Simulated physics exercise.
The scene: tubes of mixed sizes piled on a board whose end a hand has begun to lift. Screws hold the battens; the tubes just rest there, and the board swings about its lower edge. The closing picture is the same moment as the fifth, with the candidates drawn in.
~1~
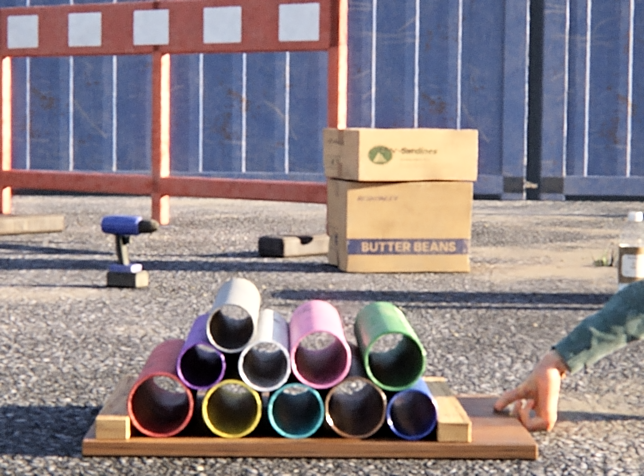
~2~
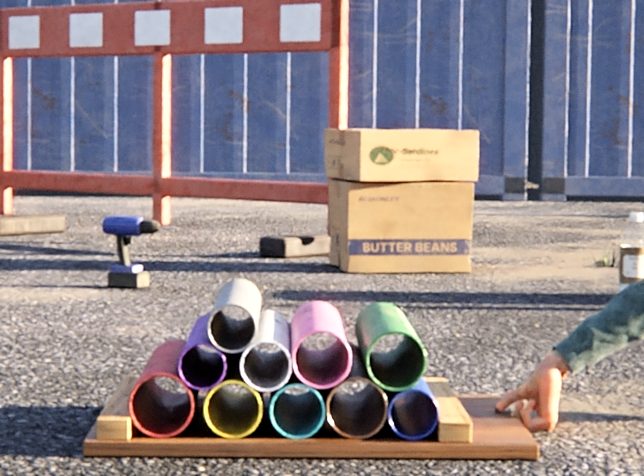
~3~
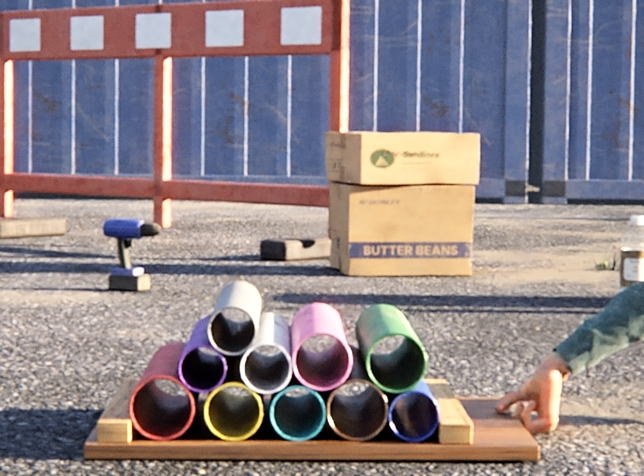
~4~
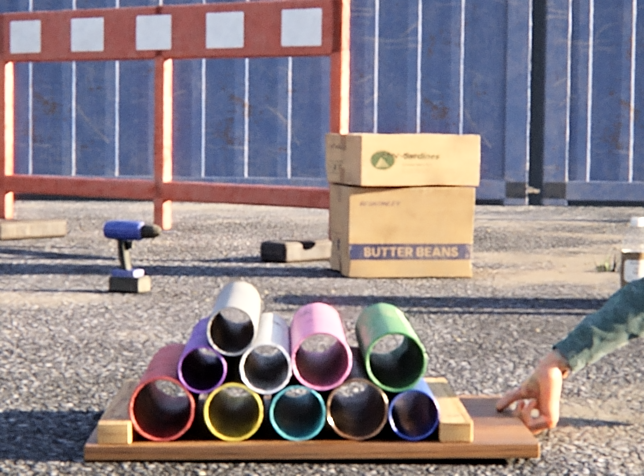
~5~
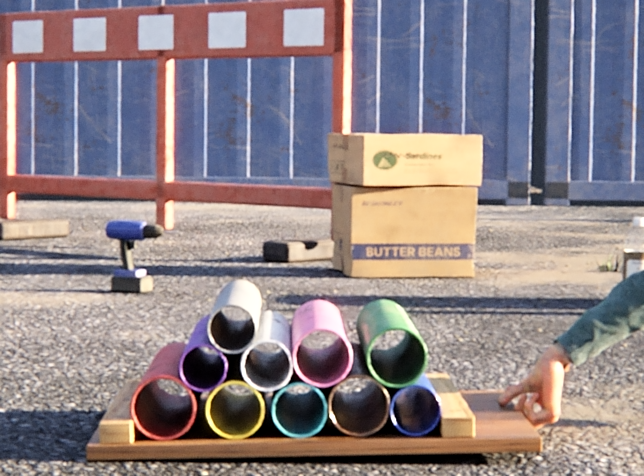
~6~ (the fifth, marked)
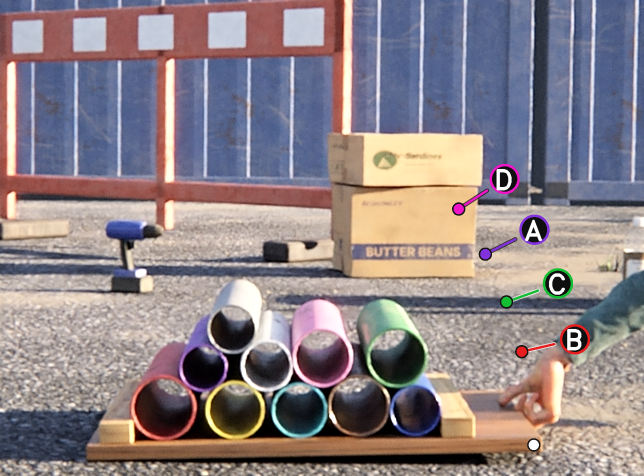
The footage shows colourful tubes stacked between wooden battens on a board on rough ground, with boxes and a barrier behind. A hand at the right end barely raises the board, while the tubes keep their arrangement.
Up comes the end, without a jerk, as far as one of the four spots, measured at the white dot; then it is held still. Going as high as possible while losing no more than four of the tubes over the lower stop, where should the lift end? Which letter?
The answer is mark D.
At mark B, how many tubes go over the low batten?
With B, none.
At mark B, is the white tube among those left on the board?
Yes.
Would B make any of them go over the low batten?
No.
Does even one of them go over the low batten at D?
At D: Yes.
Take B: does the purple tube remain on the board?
The purple tube: Yes.
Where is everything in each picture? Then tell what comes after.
The first frame shows red tube (160, 405); yellow tube (232, 409); turquoise tube (296, 411).
The second frame shows turquoise tube (297, 411); brown tube (356, 408).
The third frame shows board (310, 416); blue tube (414, 416); green tube (396, 362); pink tube (321, 361).
The fourth frame shows board (310, 415); red tube (162, 409); yellow tube (233, 412).
The fifth frame shows board (312, 413); red tube (163, 408); yellow tube (235, 410).
On the marked copy, A at (486, 254); B at (522, 352); C at (507, 302); D at (458, 209); the white dot at (534, 445).
Taking D. A third of the way, board at 19°.
Two thirds of the way, board at 34°.
When it is over, board at 34°, one over the low batten (grey).
As for the rest, A one over the low batten (grey); B none over the low batten; C none over the low batten.
